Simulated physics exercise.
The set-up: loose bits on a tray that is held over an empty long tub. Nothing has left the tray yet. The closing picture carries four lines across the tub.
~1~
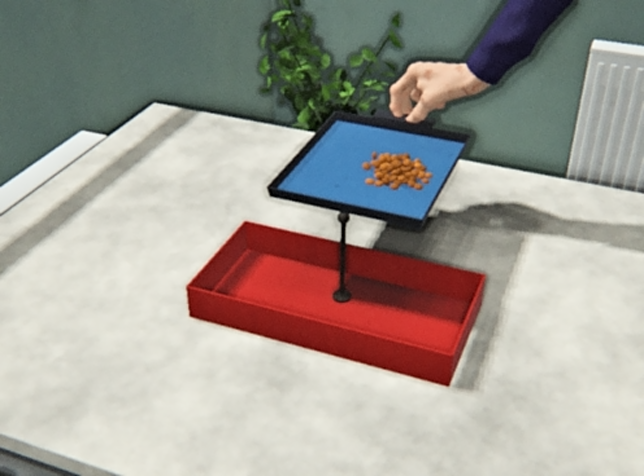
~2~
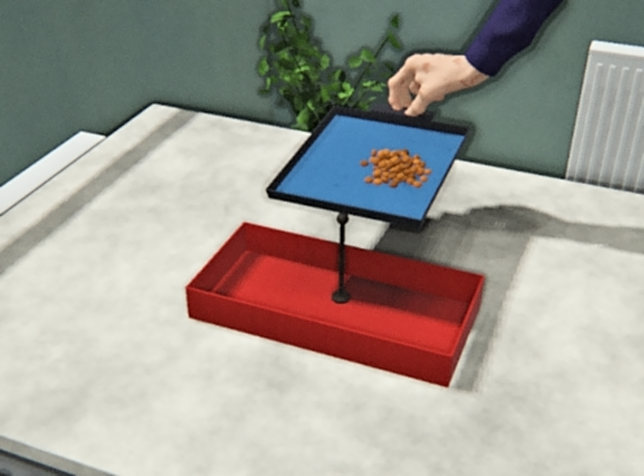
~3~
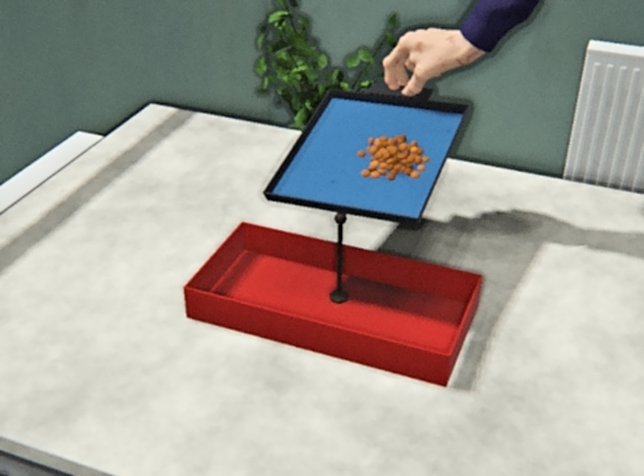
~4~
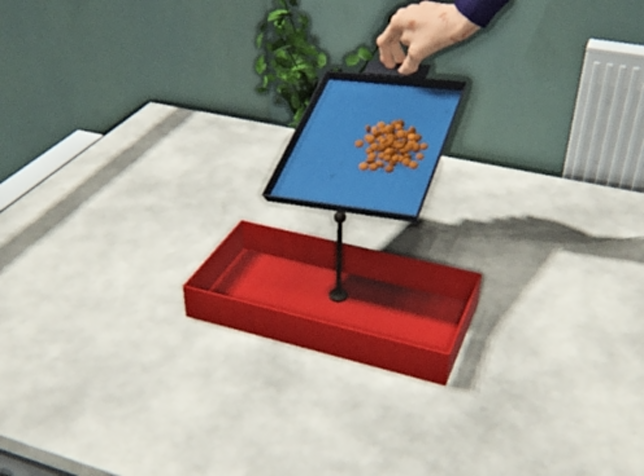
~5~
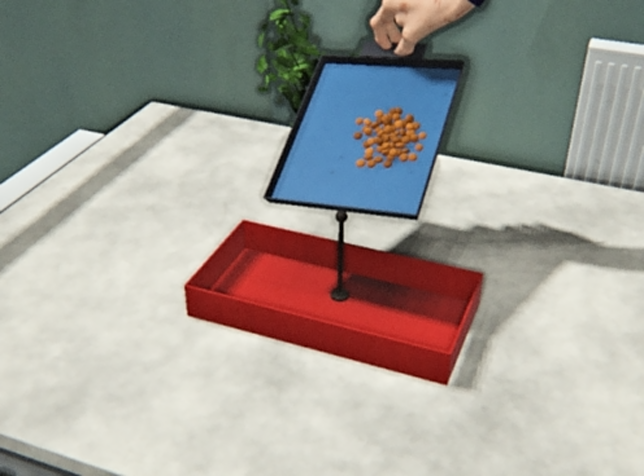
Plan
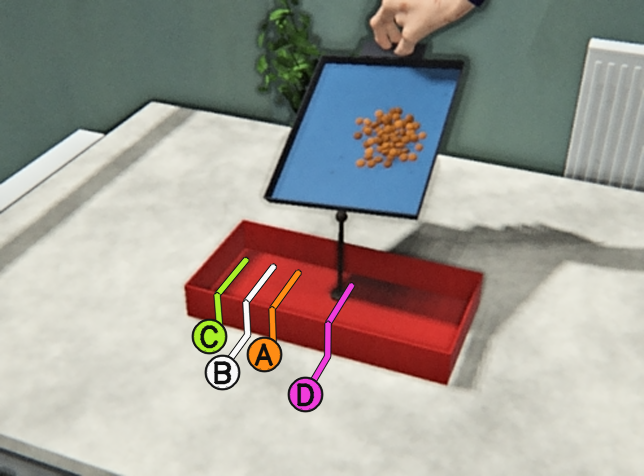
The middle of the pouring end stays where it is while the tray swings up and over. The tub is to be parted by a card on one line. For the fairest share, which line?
It is A.
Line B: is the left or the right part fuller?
Right.
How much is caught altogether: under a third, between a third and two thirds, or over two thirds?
Over two thirds.
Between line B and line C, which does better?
The answer is B.
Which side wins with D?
Left.
On the marked copy, line A crosses the front rim at (272, 308); line B crosses the front rim at (246, 301); line C crosses the front rim at (217, 294); line D crosses the front rim at (328, 322).
Choosing A, of what is caught, close to half on the left of the divider, close to half on the right.
Choosing B, of what is caught, close to a quarter on the left of the divider, the bulk on the right.
Choosing C, of what is caught, none at all on the left of the divider, the whole lot on the right.
Choosing D, of what is caught, all but a few on the left of the divider, a small share on the right.
